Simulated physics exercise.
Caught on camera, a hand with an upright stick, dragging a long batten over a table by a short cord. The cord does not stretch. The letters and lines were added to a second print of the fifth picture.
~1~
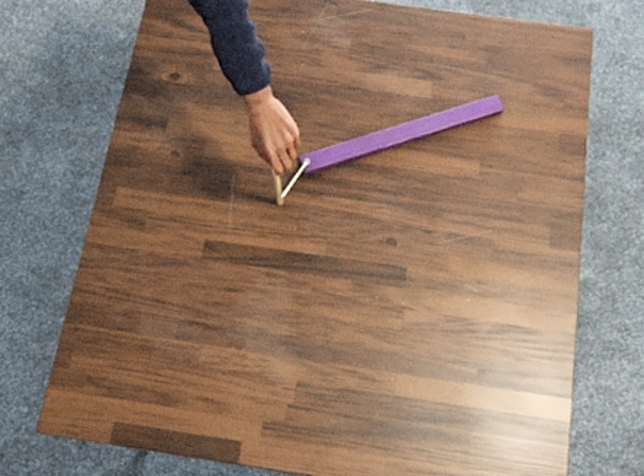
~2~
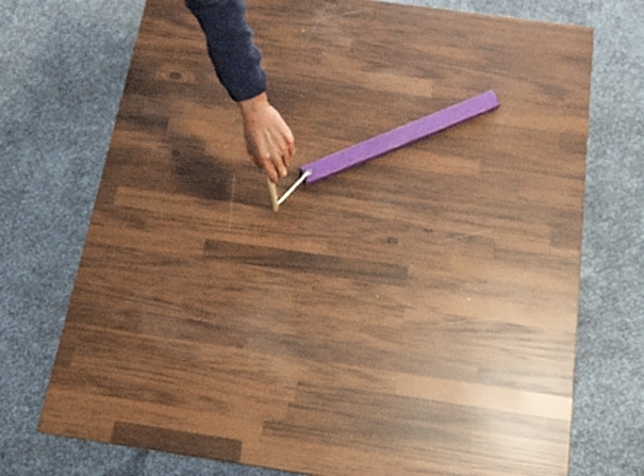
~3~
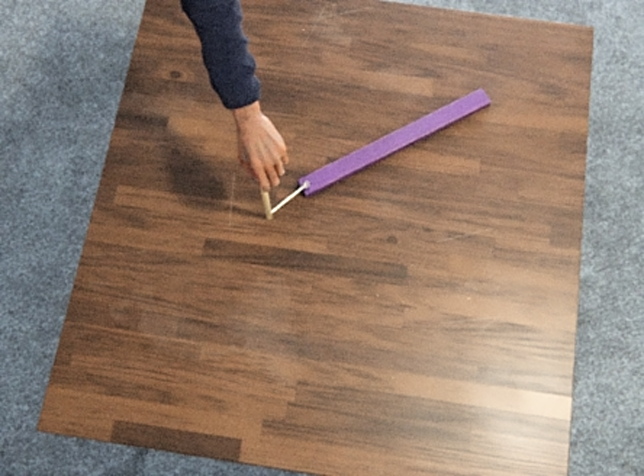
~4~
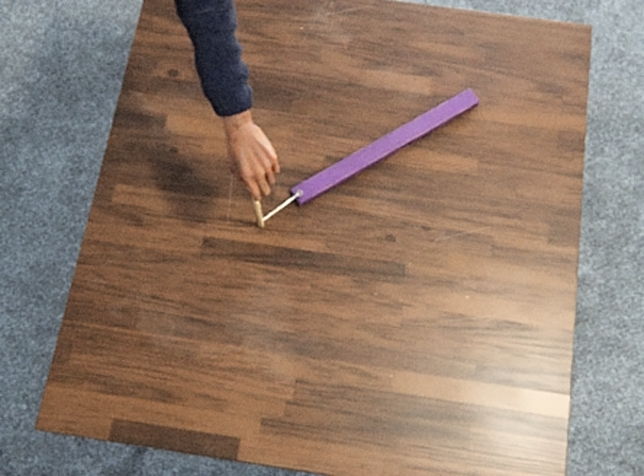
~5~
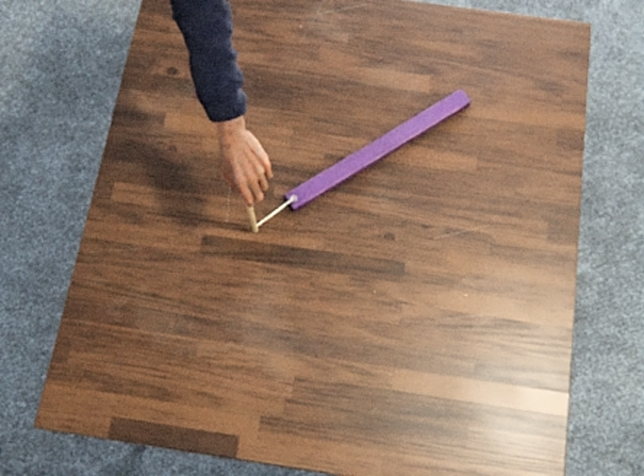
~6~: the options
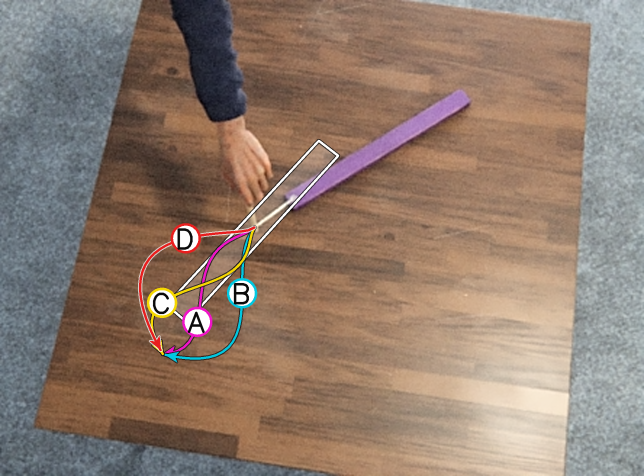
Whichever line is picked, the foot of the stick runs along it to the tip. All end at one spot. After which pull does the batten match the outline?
Only D brings it into the box.
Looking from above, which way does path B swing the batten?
It turns anticlockwise.
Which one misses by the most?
B.
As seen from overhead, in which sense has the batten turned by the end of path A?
It turns anticlockwise.
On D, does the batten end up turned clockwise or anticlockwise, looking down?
It turns anticlockwise.
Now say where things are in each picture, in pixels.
Purple batten (402, 133), in the first frame.
Purple batten (401, 135), in the second frame.
Purple batten (396, 140), in the third frame.
Purple batten (387, 144), in the fourth frame.
Purple batten (380, 147), in the fifth frame.
On the marked copy, A from (255, 227) via (203, 287) to (163, 354); B from (255, 227) via (240, 321) to (165, 355); C from (255, 227) via (195, 287) to (163, 354); D from (255, 227) via (154, 254) to (160, 350); the outline at (255, 228).
Following D. Soon after the start, foot of the stick (181, 240), middle of the batten (321, 176).
Later, foot of the stick (141, 294), middle of the batten (269, 205).
In the end, foot of the stick (163, 355), middle of the batten (256, 229); it lies in the outline.
As for the rest, A leaves its middle at (276, 242); B leaves its middle at (286, 253); C leaves its middle at (268, 238).
